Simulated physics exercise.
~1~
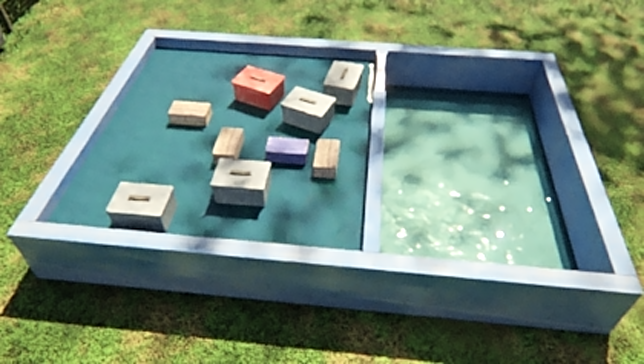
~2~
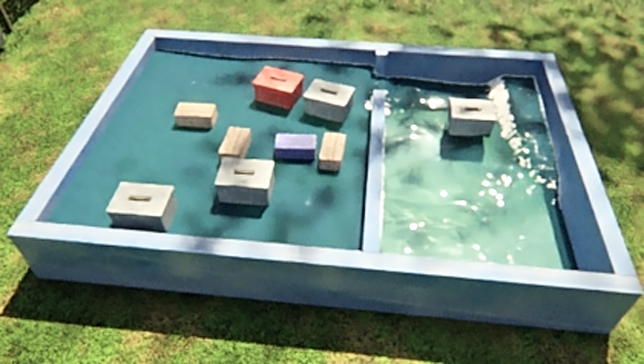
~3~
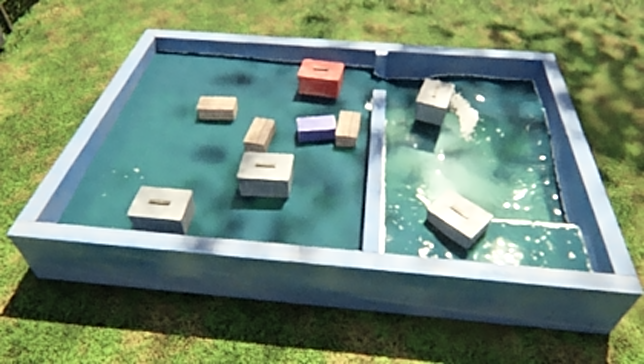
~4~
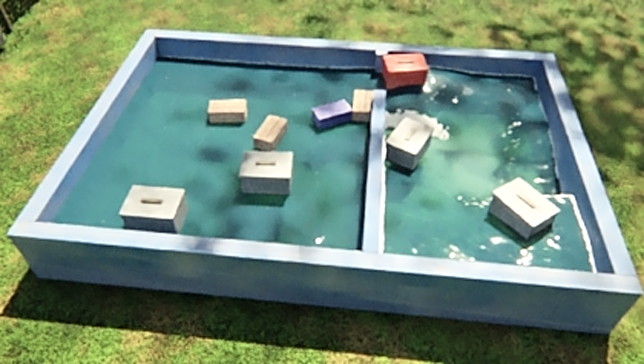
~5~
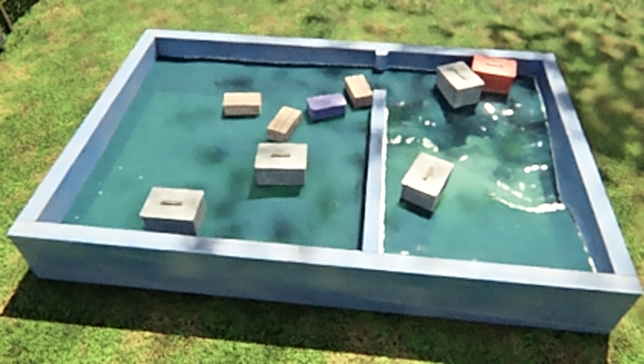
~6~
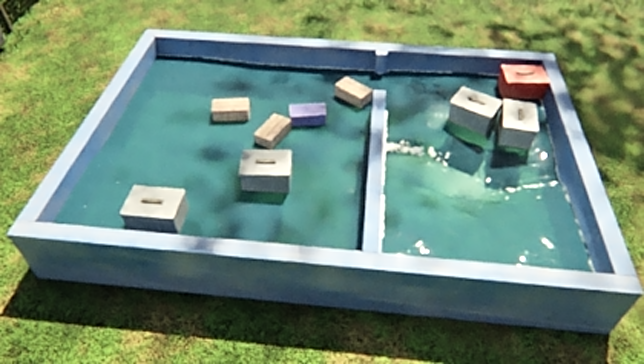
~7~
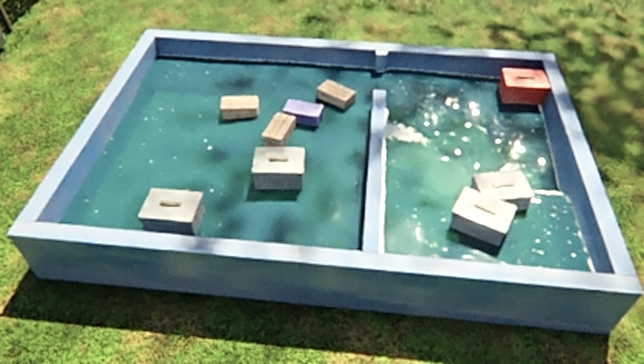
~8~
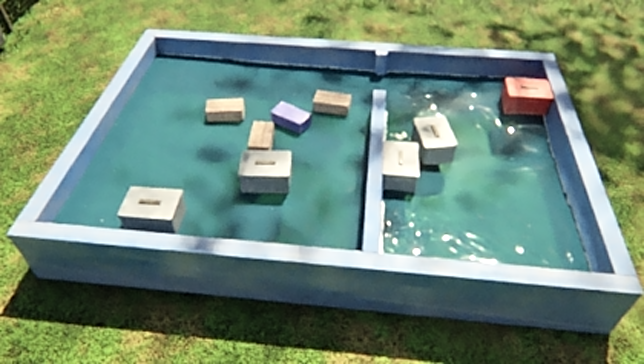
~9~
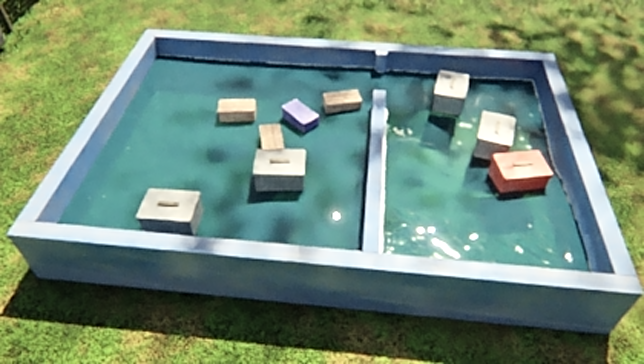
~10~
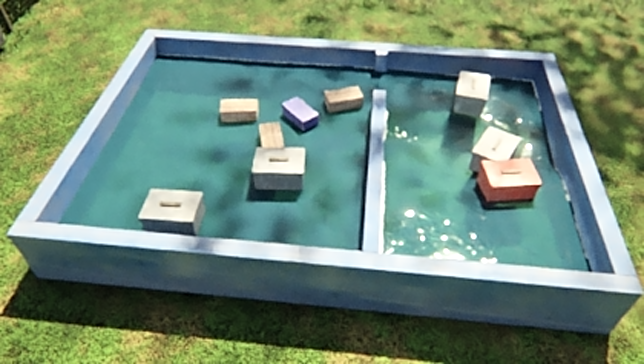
We see floating blocks and totes in a divided pool as water surges through a gap in the divider; two pale totes and then the red one drift into the right section and circle there, while the blue block and the others remain on the left.
